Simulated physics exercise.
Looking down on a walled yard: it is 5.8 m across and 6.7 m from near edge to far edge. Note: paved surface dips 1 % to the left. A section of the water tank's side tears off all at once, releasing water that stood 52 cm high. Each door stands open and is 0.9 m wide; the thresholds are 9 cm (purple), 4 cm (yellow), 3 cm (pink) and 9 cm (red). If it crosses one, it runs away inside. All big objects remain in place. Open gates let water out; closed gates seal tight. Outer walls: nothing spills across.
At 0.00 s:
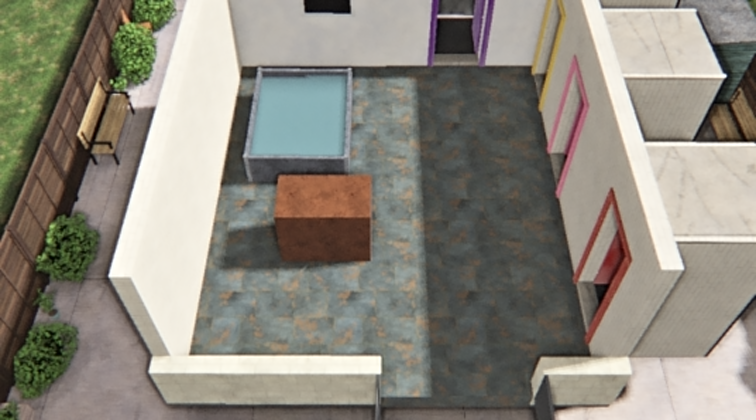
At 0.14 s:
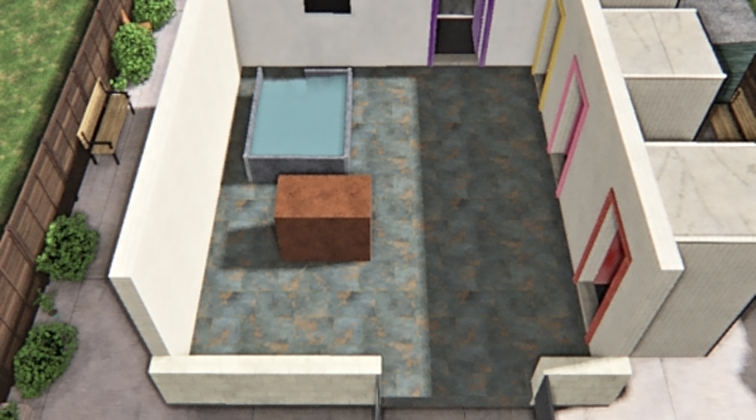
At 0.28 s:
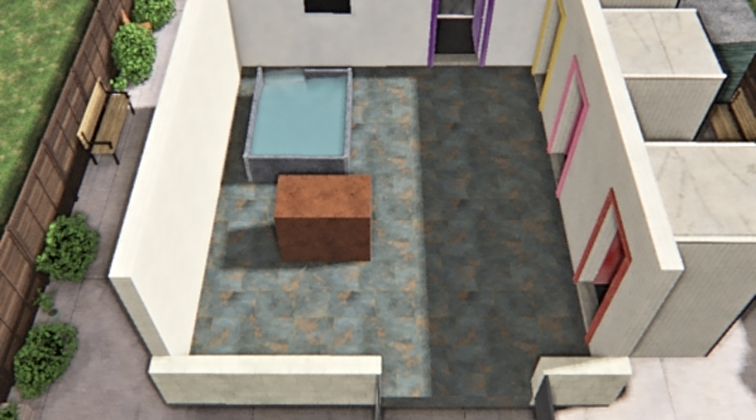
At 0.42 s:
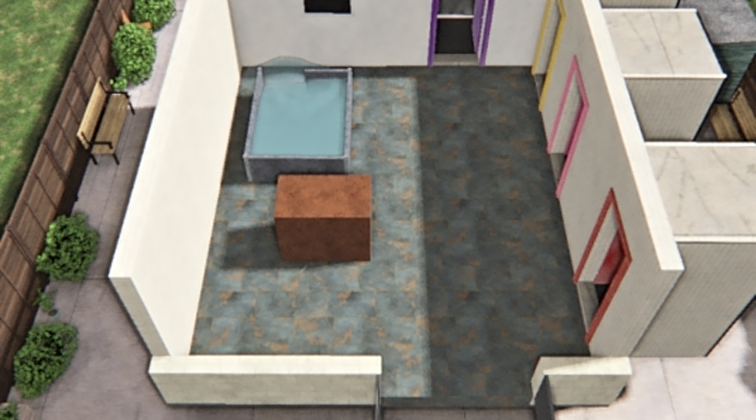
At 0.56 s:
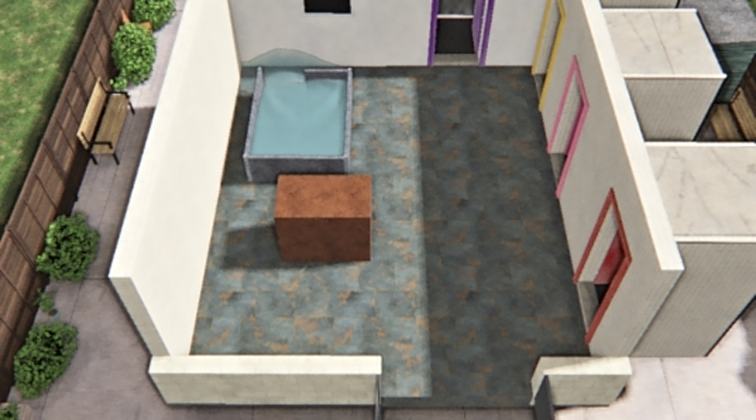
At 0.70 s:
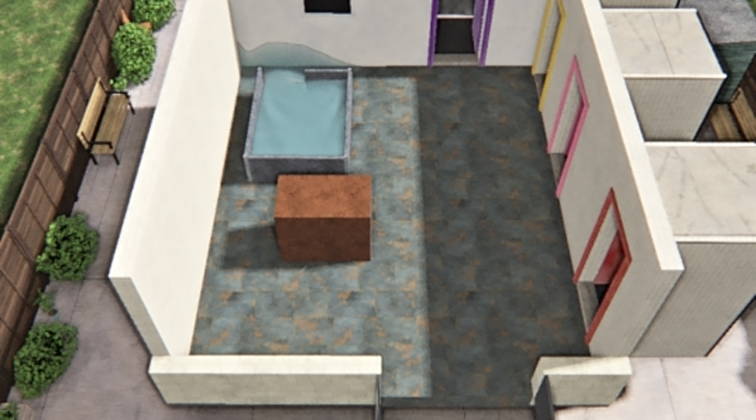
The footage shows a walled yard with a blue water tank behind a reddish-brown block; the tank's far side gives way, and a thin sheet of water spreads along the back wall, reaching toward the right.
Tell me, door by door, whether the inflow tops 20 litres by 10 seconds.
In order: The purple door is going to hold within the limit; the yellow door is going to break the limit; the pink door is going to hold within the limit; the red door is going to hold within the limit.
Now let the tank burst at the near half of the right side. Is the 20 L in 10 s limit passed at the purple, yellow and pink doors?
So purple ends up short of it, yellow past the limit, pink past the limit.
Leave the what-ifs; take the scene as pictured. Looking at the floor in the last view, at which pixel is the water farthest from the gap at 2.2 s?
Point: Roughly (480, 70).
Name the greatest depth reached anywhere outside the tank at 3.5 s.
Max around 26 cm.
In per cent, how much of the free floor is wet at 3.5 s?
Close to 45 in a hundred parts are wet.
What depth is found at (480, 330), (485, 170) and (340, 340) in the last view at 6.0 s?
In that order: 1, 3 and 4 cm.
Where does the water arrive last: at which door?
Lab note: Last arrival at the red door.
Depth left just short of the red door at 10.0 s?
About 4.5 cm.
After 1.4 s water covers 10 % of the floor and is deepest (47 cm) near (269, 71); purple door not reached, yellow door not reached, pink door not reached, red door not reached.
After 2.2 s water covers 20 % of the floor and is deepest (40 cm) near (242, 71); purple door 4 cm at the sill, 0 L in, yellow door not reached, pink door not reached, red door not reached.
After 3.5 s water covers 45 % of the floor and is deepest (26 cm) near (241, 78); purple door 3 cm at the sill, 0 L in, yellow door 11 cm at the sill, 17 L in, pink door not reached, red door not reached.
After 6.0 s water covers 65 % of the floor and is deepest (18 cm) near (241, 78); purple door 4 cm at the sill, 0 L in, yellow door 10 cm at the sill, 86 L in, pink door 4 cm at the sill, 4 L in, red door 1 cm at the sill, 0 L in.
After 10.0 s water covers 90 % of the floor and is deepest (11 cm) near (241, 78); purple door 4 cm at the sill, 0 L in, yellow door 5 cm at the sill, 118 L in, pink door 3 cm at the sill, 7 L in, red door 5 cm at the sill, 0 L in.
